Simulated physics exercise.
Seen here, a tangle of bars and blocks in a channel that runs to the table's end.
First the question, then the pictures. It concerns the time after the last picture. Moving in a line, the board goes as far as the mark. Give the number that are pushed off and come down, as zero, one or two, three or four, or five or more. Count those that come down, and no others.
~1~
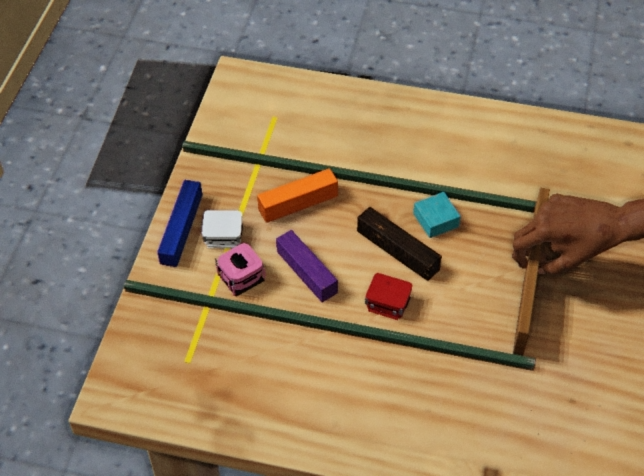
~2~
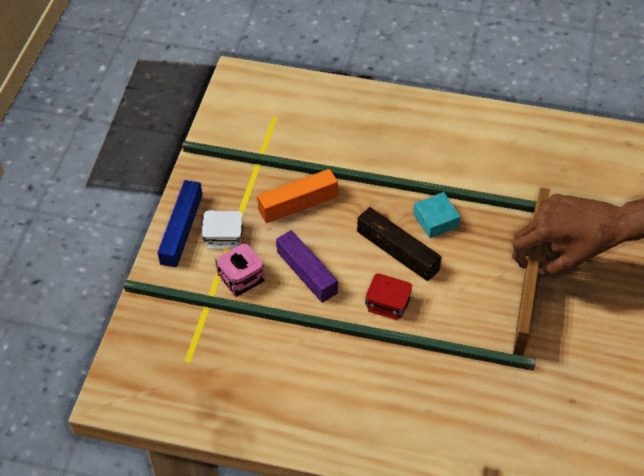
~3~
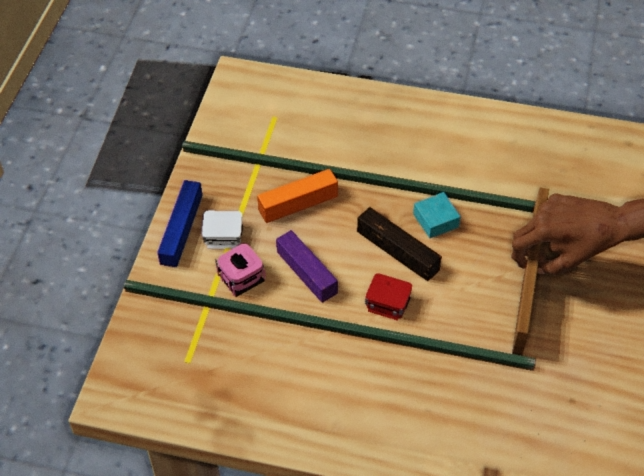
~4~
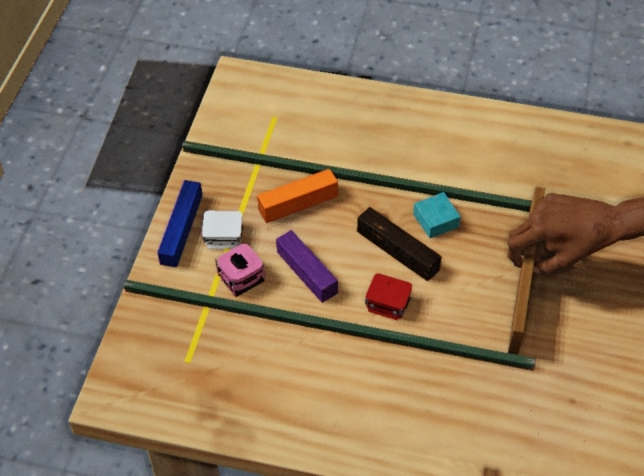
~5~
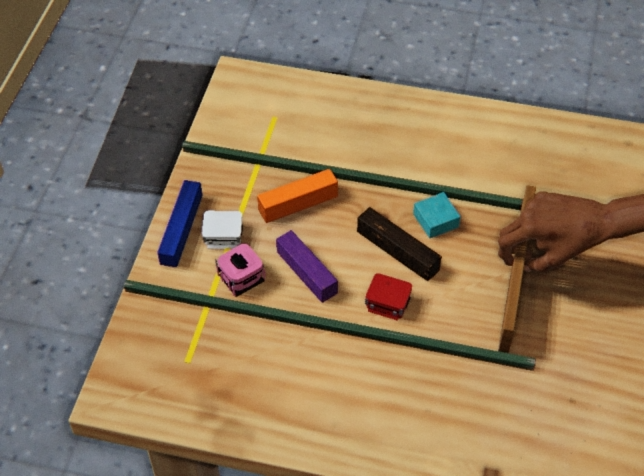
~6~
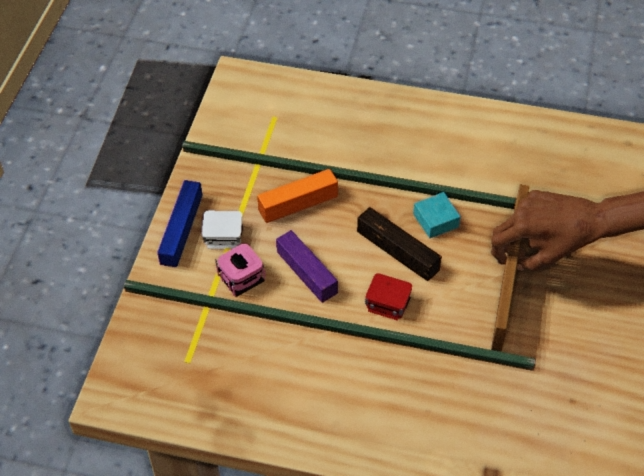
One or two come down.
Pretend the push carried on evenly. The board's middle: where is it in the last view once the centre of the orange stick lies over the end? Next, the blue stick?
Middle approx. at (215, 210), then approx. at (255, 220).
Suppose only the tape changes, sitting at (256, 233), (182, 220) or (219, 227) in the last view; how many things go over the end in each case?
It would be 0, 5 and 3.
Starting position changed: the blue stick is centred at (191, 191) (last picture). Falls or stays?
Blue stick: Gone.
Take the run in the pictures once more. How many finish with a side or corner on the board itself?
Count: 3.
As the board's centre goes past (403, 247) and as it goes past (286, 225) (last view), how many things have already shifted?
One spot: 3. Other spot: 7.
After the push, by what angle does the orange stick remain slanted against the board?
Around 30 degrees.
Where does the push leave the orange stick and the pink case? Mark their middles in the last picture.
The first comes to rest at (188, 176), and the second at (142, 260).
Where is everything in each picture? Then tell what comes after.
Blue stick (181, 223); white case (223, 230); pink case (241, 270); board (532, 270); tape (235, 229), in the first picture.
White case (223, 230); orange stick (298, 196), in the second picture.
Pink case (241, 270); purple bar (307, 266), in the third picture.
Blue stick (181, 223); black bar (398, 244), in the fourth picture.
White case (223, 230); red case (389, 298), in the fifth picture.
Blue stick (181, 223); white case (223, 230); pink case (241, 270); board (511, 266); tape (235, 229), in the sixth picture.
Early on, none off yet; blue stick at rest near (181, 223); white case at rest near (223, 230); pink case at rest near (241, 270).
Finally, the number that fall off is one or two; lost, blue stick.
